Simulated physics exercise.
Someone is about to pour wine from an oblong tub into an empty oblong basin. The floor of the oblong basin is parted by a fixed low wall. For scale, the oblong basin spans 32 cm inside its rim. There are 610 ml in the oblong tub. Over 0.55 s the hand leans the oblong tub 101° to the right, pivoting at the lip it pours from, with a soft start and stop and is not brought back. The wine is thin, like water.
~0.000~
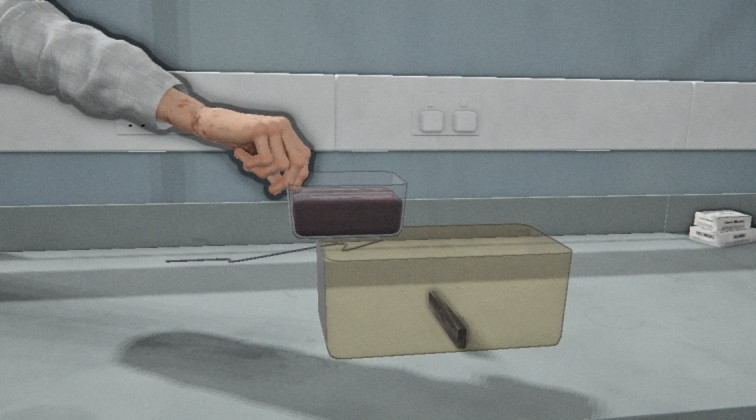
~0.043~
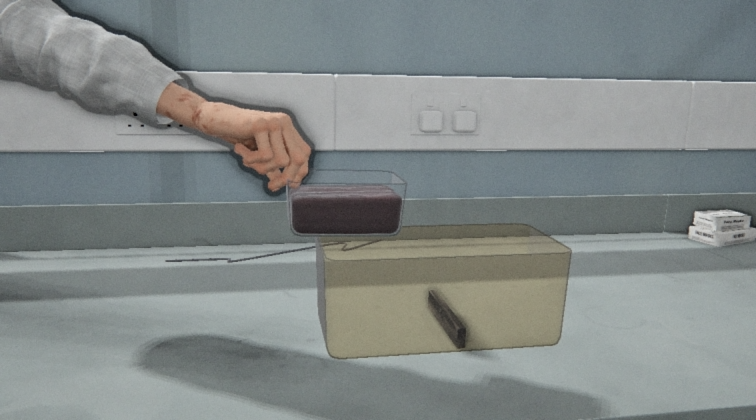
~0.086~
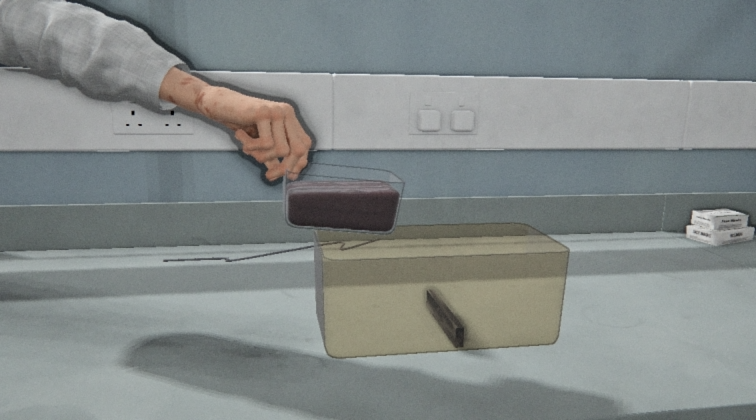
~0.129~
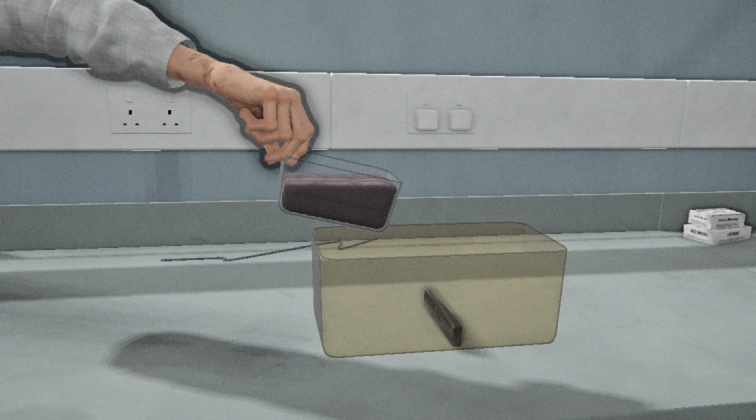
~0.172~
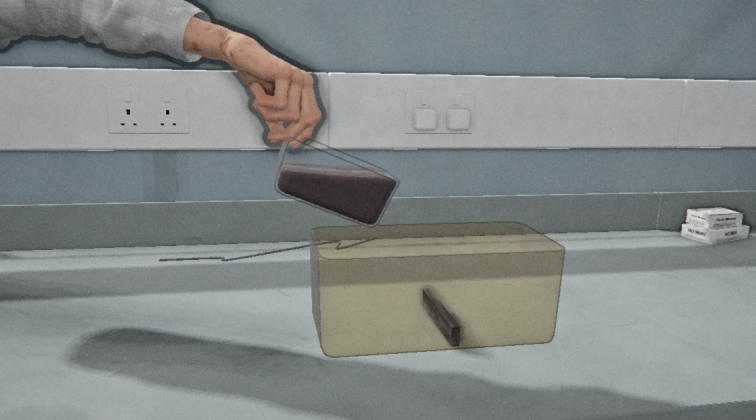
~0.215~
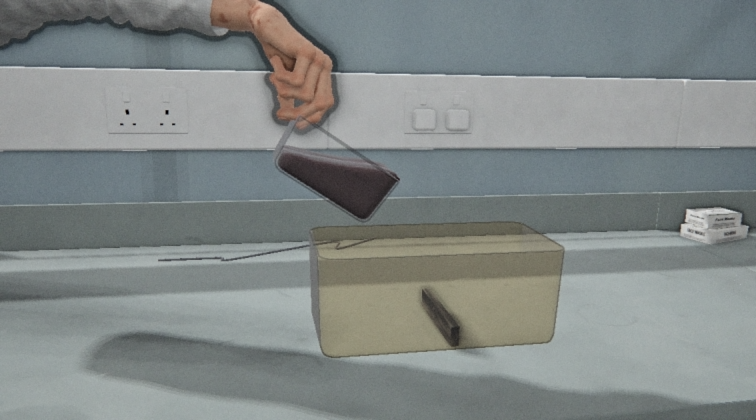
The clip shows a hand holding a small clear oblong tub of dark red liquid above a larger yellowish oblong basin on a pale countertop. The hand rises and leans the tub steadily to the right, its left end lifting.
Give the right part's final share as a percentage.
About 63 per cent.
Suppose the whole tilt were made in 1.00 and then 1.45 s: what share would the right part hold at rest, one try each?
First 75, then 75 per cent.
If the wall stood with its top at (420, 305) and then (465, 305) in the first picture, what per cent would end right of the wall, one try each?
In turn about 75 and 50 per cent.
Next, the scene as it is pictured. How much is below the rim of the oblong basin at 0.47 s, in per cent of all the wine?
Near 14 in a hundred.
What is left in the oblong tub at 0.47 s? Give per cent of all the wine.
About 32 per cent.
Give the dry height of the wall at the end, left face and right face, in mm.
Some 20 mm on the left and 10 mm on the right.
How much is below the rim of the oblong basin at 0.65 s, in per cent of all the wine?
Near 90 in a hundred.
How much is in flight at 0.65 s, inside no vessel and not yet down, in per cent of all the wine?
Some 8 per cent.
After 0.47 s the tilt is 95° and 32 per cent is still to pour, 4 is left of the wall and 9 right of it.
After 0.65 s the tilt is 101° and 2 per cent is still to pour, 6 is left of the wall and 83 right of it.
After 0.84 s the tilt is 101° and 0 per cent is still to pour, 23 is left of the wall and 64 right of it.
After 1.05 s the tilt is 101° and 0 per cent is still to pour, 33 is left of the wall and 63 right of it.
In the end 34 per cent lies left of the wall, 63 right of it and 3 outside.
